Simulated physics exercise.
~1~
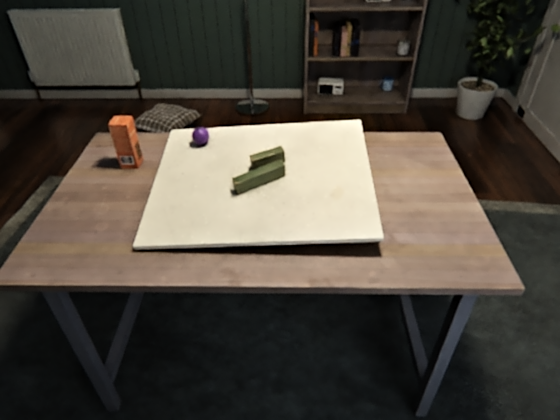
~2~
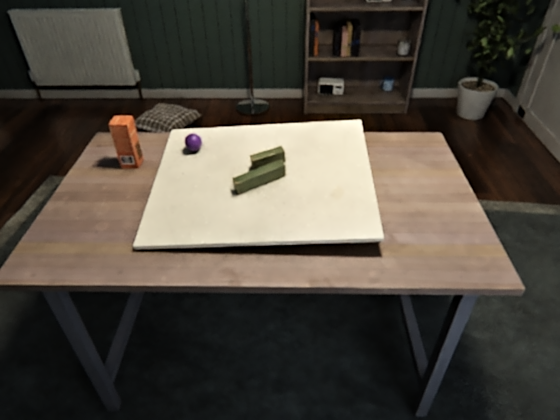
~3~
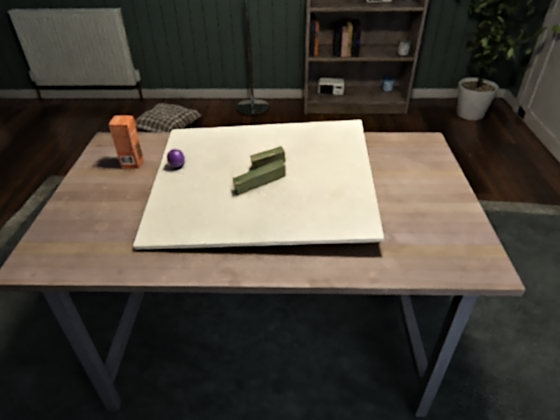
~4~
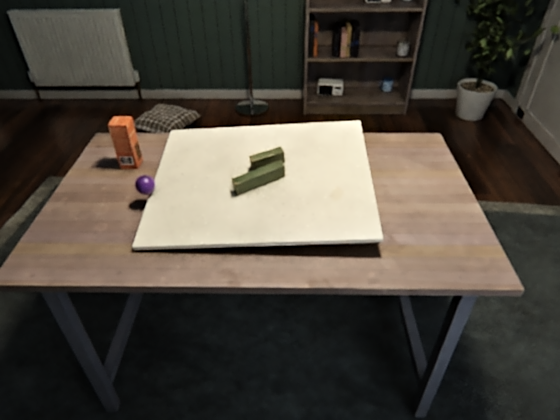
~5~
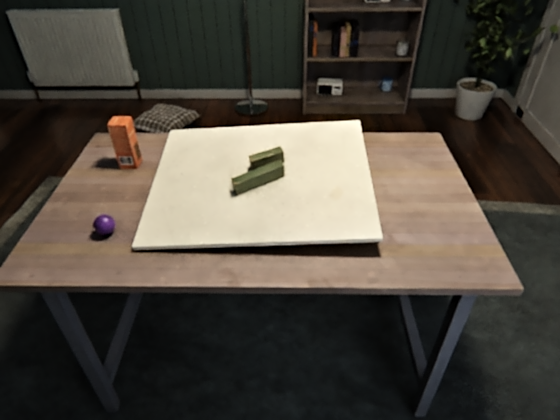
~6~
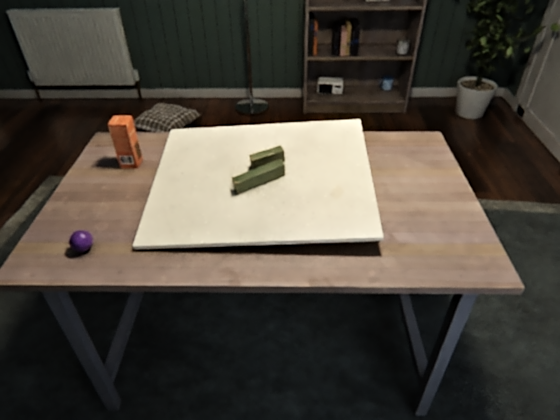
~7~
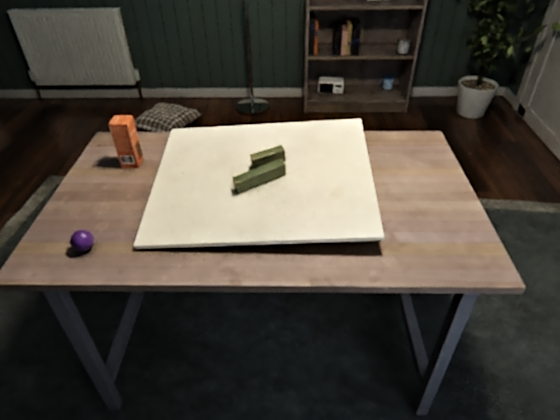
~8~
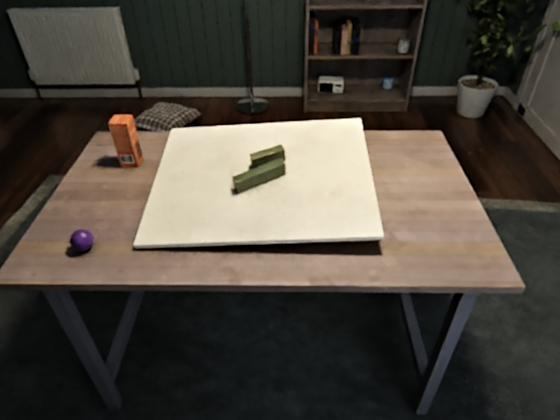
The video shows a purple onion rolling left and towards the viewer across a tilted cream board with green blocks, while an orange carton stands still nearby. The onion drops off the board's left edge and comes to rest on the wooden table near its front left corner.
